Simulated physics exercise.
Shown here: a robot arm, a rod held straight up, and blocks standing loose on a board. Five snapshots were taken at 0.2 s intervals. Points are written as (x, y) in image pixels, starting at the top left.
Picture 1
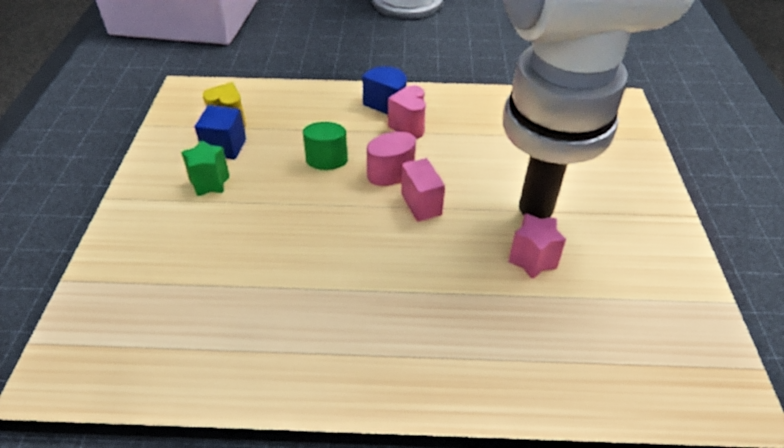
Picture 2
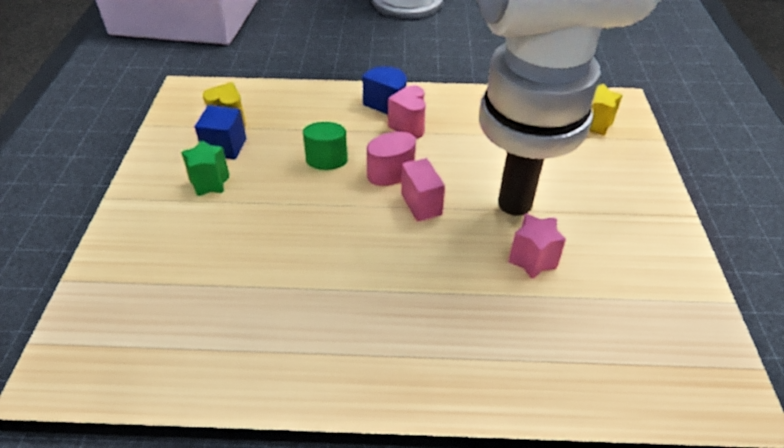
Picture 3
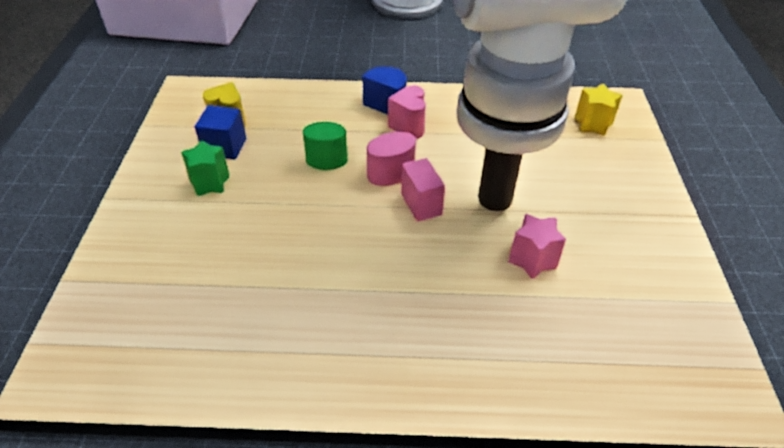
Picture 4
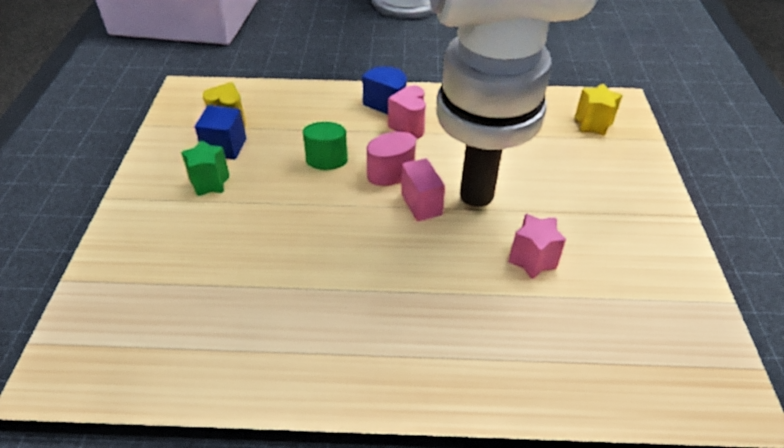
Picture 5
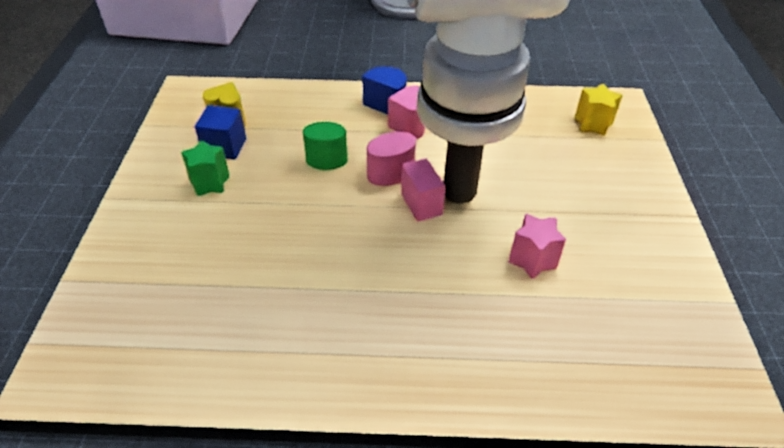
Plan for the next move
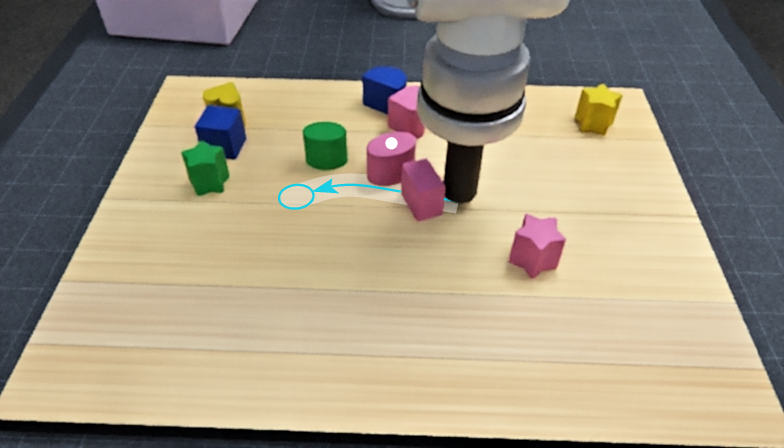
Robot arm with an upright black rod moving left across a wooden board, from a pink star toward a pink block.
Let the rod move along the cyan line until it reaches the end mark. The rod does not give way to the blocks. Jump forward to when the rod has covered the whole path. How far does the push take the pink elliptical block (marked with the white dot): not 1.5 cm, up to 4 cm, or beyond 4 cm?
Ends 1.5 to 4 cm away.
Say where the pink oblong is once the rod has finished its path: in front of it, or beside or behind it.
I'm fairly sure the pink oblong slides away from the front of the rod at some point.
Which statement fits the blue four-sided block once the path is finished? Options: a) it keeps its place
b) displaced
Choice a: It keeps its place.
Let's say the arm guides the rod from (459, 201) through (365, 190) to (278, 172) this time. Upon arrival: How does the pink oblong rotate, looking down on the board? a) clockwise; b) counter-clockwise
I choose b.
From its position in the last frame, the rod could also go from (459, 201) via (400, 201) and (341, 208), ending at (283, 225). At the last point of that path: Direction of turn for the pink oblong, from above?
Rotates clockwise.
The drawn path runs from (459, 201) by way of (404, 192) and (350, 185) to (296, 197); the dot is on the pink elliptical block.
On the path given first. One third of the way, rod at (404, 184); pink elliptical block at (388, 141); pink oblong at (380, 176), turned 25° anticlockwise.
Two thirds of the way, rod at (349, 176); pink elliptical block at (379, 135), turned 35° clockwise; pink oblong at (368, 180), turned 55° anticlockwise.
At the end, rod at (295, 188); blue four-sided block not moved; green elliptical block not moved; pink elliptical block at (379, 135), turned 35° clockwise; pink oblong at (368, 180), turned 55° anticlockwise.
